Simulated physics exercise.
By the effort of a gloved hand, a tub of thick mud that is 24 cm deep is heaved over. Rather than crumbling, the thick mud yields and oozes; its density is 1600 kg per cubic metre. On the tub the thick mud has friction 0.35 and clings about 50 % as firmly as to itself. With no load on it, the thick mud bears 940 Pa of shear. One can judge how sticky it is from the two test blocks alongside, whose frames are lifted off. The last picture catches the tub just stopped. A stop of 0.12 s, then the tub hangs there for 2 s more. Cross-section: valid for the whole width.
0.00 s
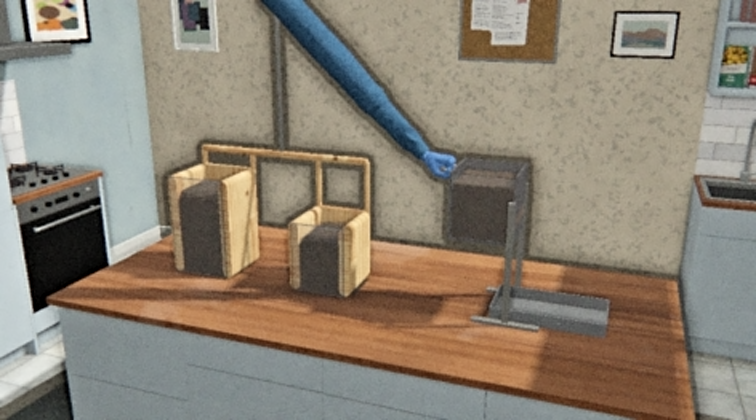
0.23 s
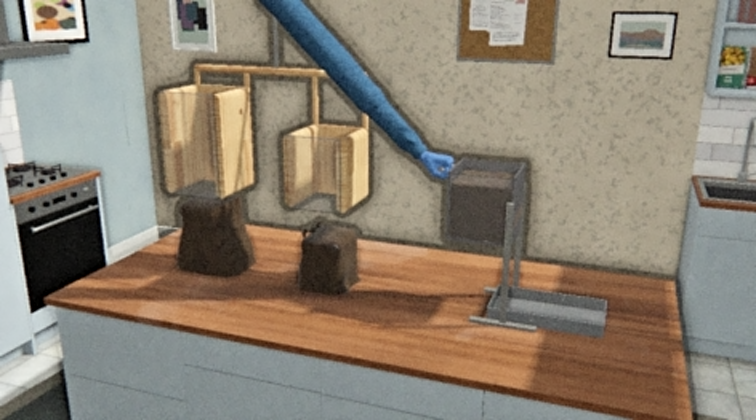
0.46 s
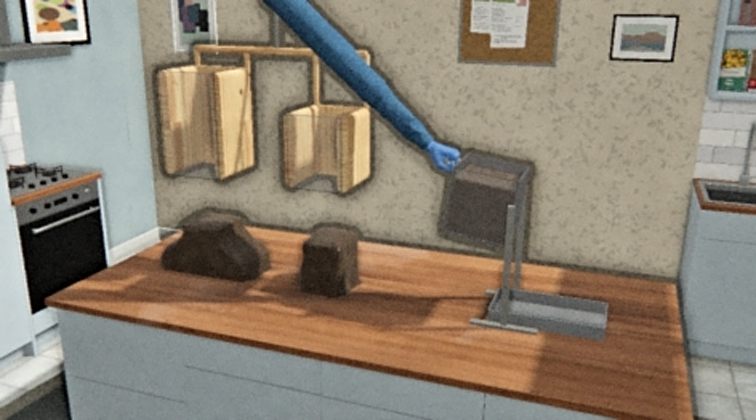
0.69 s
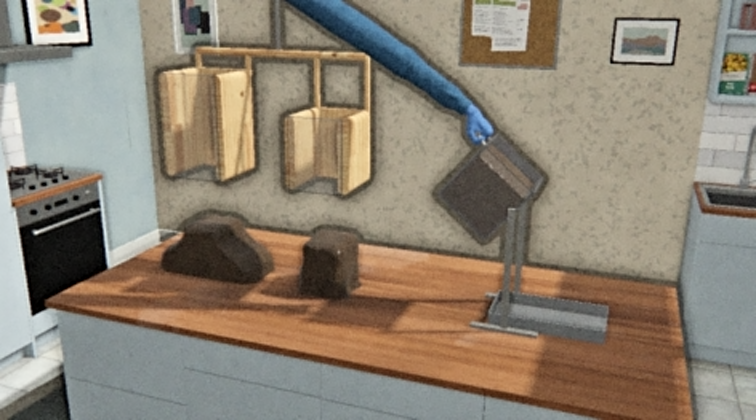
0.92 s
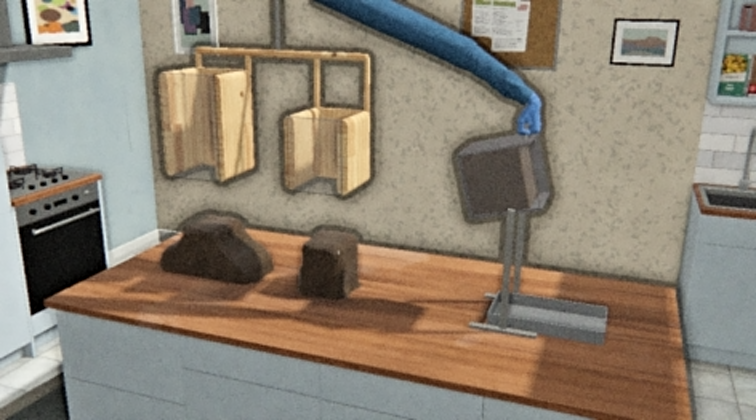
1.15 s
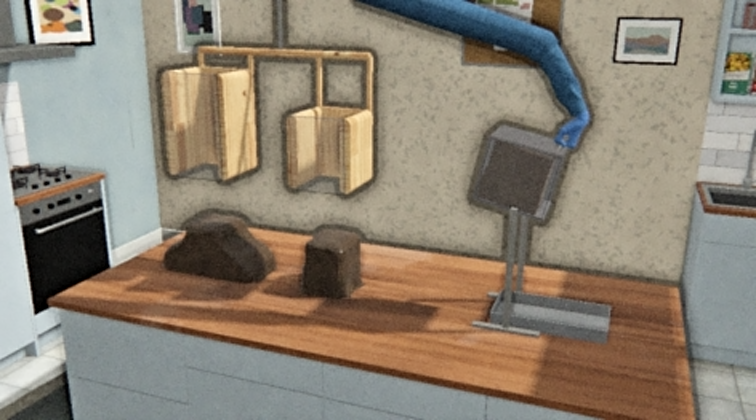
The clip shows two wooden moulds lifting off dark mud blocks on a counter, the left block slumping into a low mound, while a blue-gloved hand then swings a grey tub on a stand over to the right.
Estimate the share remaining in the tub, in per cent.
I would say roughly 43 per cent remains in the tub.
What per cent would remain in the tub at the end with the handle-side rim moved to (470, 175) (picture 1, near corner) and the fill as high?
I'd put it at close to 100 per cent.
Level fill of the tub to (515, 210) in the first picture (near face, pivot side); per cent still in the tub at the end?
Then about 90 %.
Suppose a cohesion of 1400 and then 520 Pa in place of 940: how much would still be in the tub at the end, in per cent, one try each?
About 100 % first, about 30 % second.
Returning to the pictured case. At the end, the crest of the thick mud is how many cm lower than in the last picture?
About 12 cm.
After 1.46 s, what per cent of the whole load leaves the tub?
Roughly 30 %.
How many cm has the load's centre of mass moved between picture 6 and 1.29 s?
Roughly 3 centimetres.
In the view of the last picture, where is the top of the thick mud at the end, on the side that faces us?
It ends up highest close to (507, 179).
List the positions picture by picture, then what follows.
Handle-side rim at (453, 172), tilt 0 degrees; highest point of the thick mud at (459, 183); test blocks 36 cm, 23 cm high (left to right), in the first frame.
Handle-side rim at (451, 172), tilt 0 degrees; highest point of the thick mud at (457, 183); test blocks 31 cm, 22 cm high (left to right), in the second frame.
Handle-side rim at (456, 167), tilt 8 degrees; highest point of the thick mud at (460, 179); test blocks 22 cm, 22 cm high (left to right), in the third frame.
Handle-side rim at (487, 147), tilt 41 degrees; highest point of the thick mud at (482, 157); test blocks 22 cm, 22 cm high (left to right), in the fourth frame.
Handle-side rim at (529, 145), tilt 76 degrees; highest point of the thick mud at (514, 149); test blocks 22 cm, 22 cm high (left to right), in the fifth frame.
Handle-side rim at (562, 158), tilt 102 degrees; highest point of the thick mud at (500, 142); test blocks 22 cm, 22 cm high (left to right), in the sixth frame.
By 1.29 s, the tub is at 102 degrees and holds 98 %.
By 1.46 s, the tub is at 102 degrees and holds 73 %.
By 1.63 s, the tub is at 102 degrees and holds 50 %.
By 1.80 s, the tub is at 102 degrees and holds 44 %.
By 3.15 s, at the end, the tub is at 102 degrees and holds 43 %.
